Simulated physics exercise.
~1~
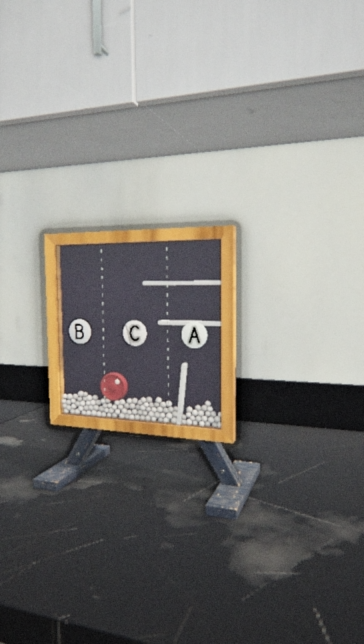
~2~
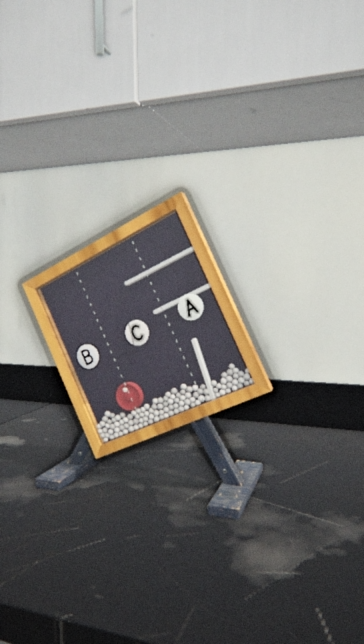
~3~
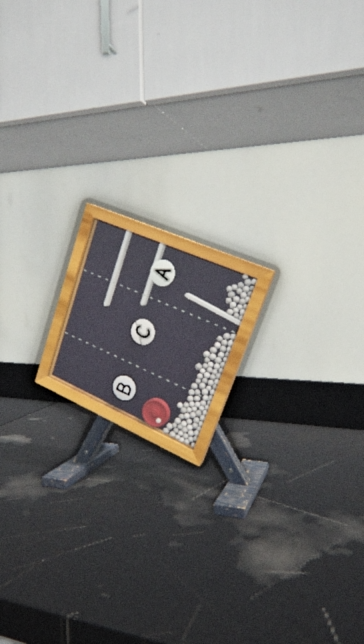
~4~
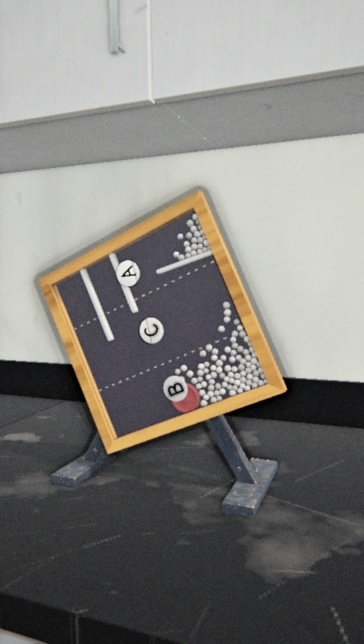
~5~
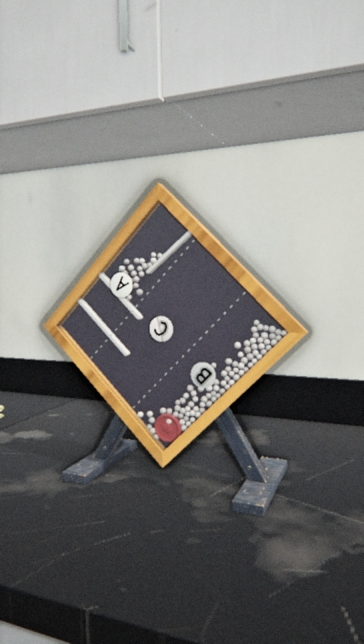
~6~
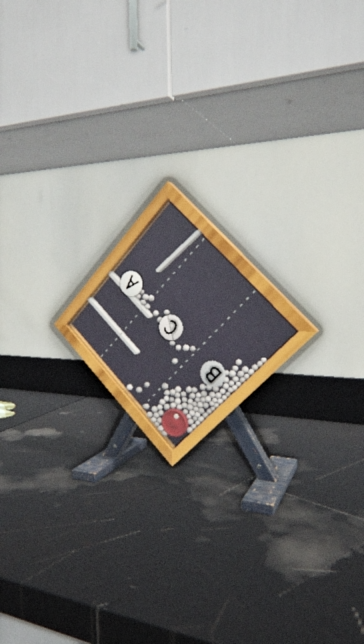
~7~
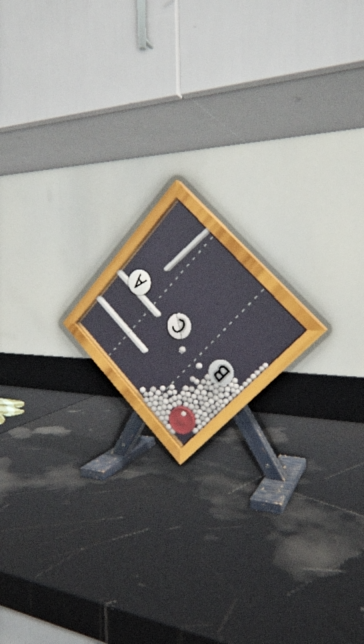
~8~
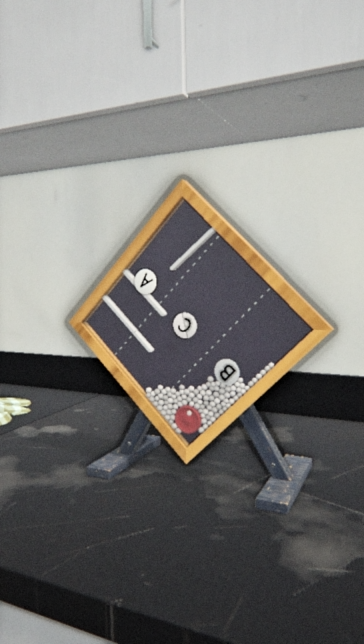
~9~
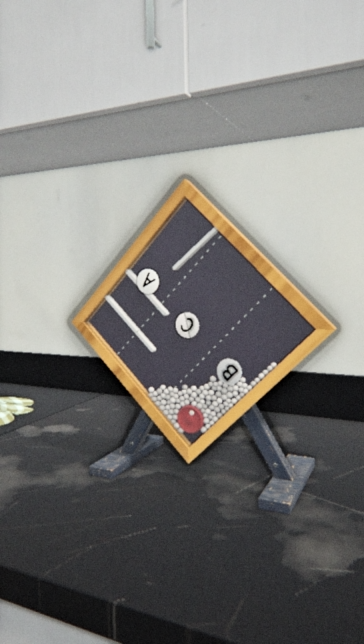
On a dark worktop, a framed box turns anticlockwise onto one corner, white beads and a red disc settling near B.
